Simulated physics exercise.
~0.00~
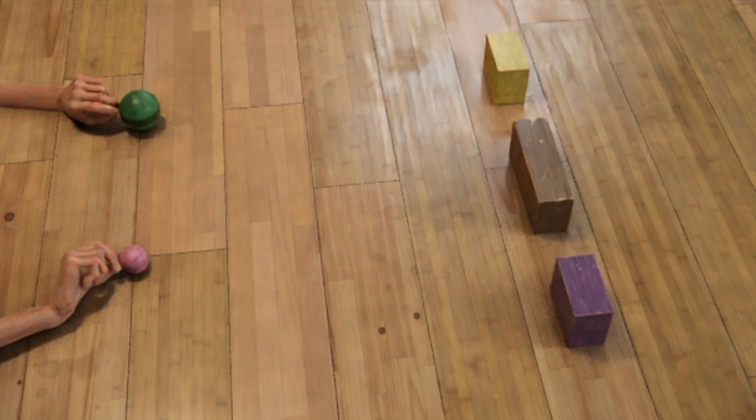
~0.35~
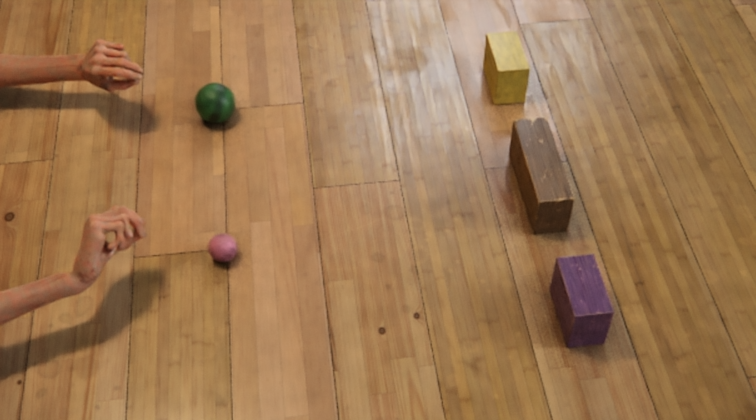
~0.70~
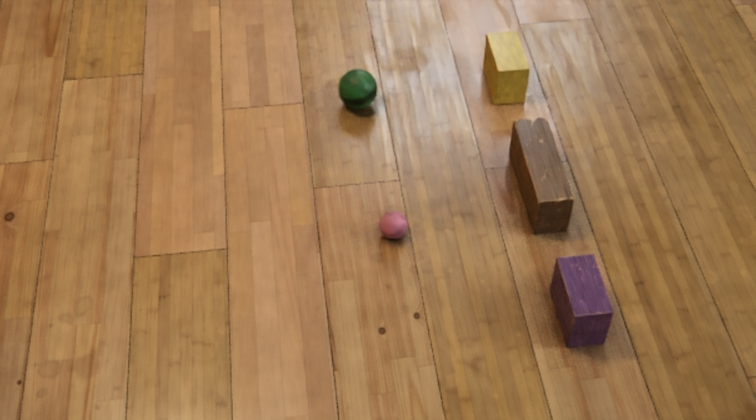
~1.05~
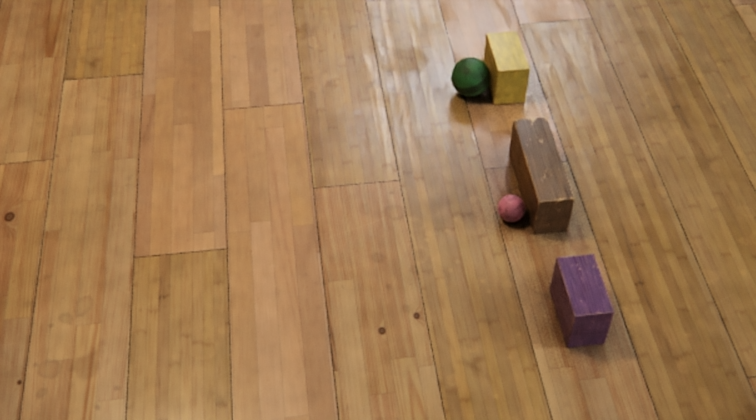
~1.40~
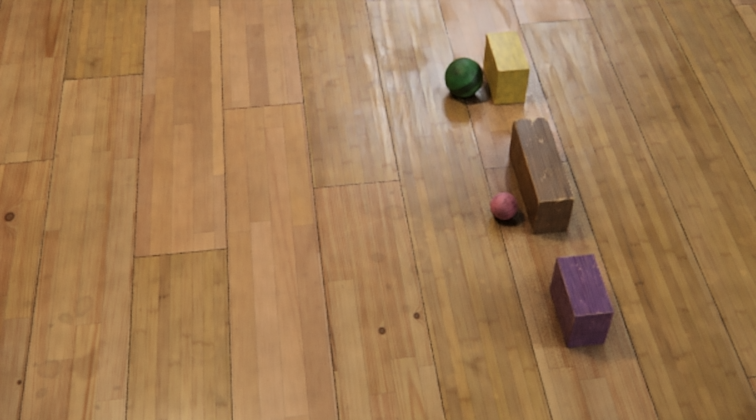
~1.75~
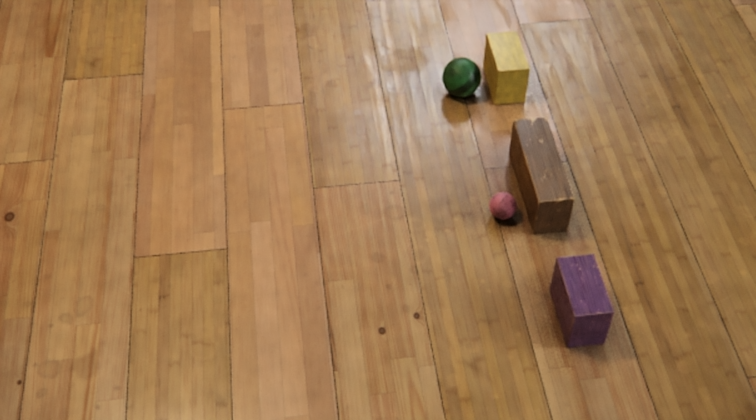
Green and pink balls released by two hands roll right across a wooden floor, bump the yellow and brown blocks, and settle beside them.
